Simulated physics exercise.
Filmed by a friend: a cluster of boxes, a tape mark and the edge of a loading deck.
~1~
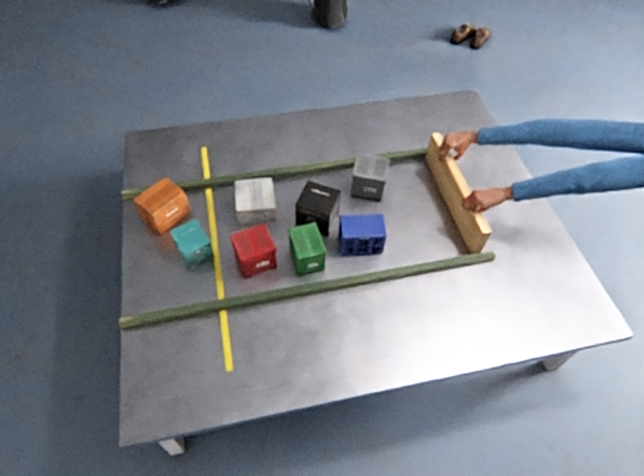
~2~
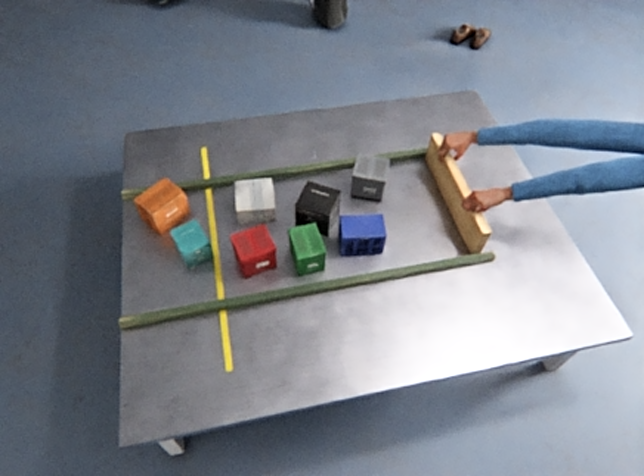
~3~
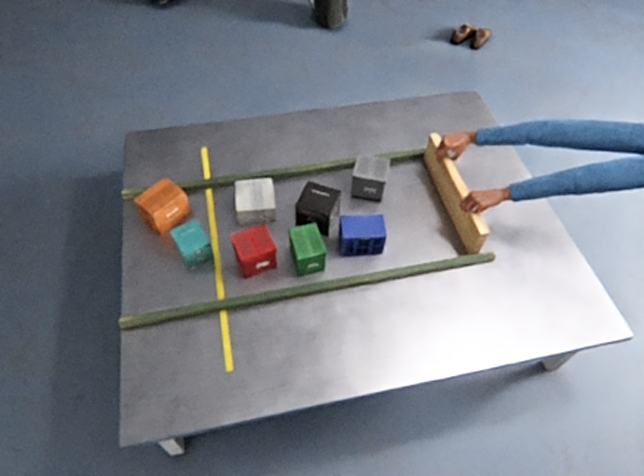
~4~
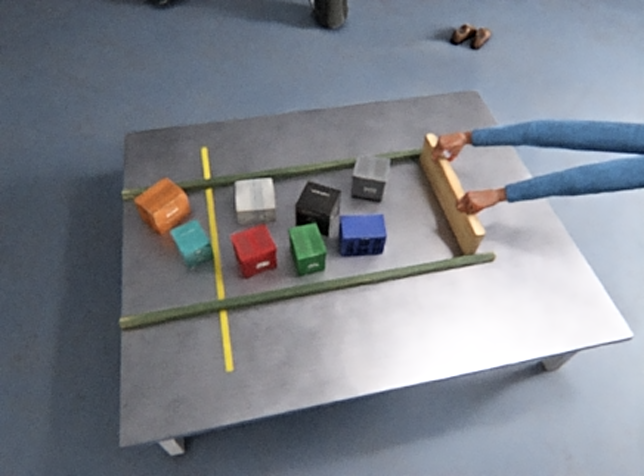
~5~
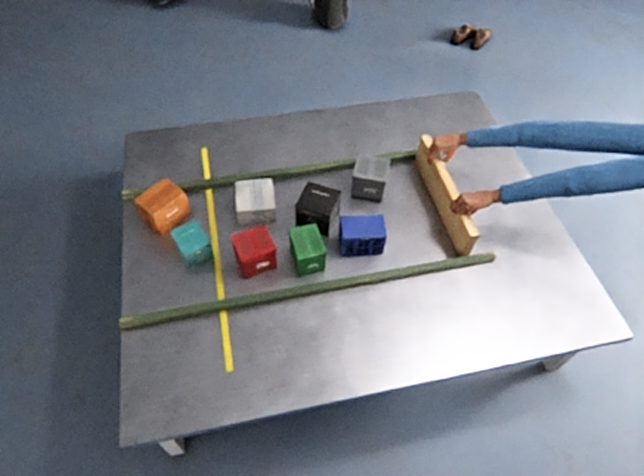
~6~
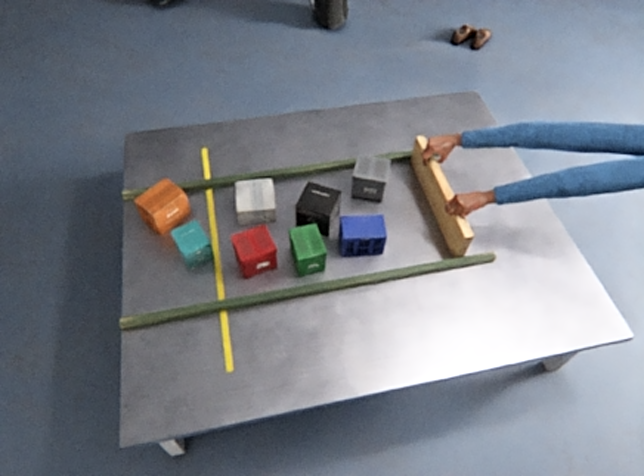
Two hands sliding a wooden plank slightly left between green rails on a metal table, the coloured boxes ahead staying still.
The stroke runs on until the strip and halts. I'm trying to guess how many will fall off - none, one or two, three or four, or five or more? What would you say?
I'd say one or two.
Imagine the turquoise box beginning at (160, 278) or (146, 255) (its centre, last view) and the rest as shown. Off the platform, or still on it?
At the first spot it tips off, and at the second it tips off.
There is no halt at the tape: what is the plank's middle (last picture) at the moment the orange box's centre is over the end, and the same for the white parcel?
When the orange box crosses, the middle is near (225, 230); when the white parcel crosses, near (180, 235).
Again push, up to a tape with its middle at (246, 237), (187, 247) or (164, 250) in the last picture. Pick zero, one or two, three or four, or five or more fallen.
Well, in the order given, it's zero, 3 or 4 and 5 or more.
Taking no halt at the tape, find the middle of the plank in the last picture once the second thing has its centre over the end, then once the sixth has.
At (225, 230) for the second, at (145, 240) for the sixth.
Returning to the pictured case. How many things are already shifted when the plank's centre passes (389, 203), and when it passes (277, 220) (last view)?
One spot: 1. Other spot: 7.
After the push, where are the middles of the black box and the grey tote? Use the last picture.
They end up close to (194, 238) and (191, 199).
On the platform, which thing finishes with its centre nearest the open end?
It's the red tote.
Soon after, none off yet; orange box at rest near (163, 207); turquoise box at rest near (193, 245); red tote at rest near (255, 252).
Then, none off yet; orange box at rest near (163, 207); turquoise box moved a little near (176, 246); red tote moved about its own width near (208, 260).
By the end, the number that fall off is one or two; fallen, turquoise box and orange box.
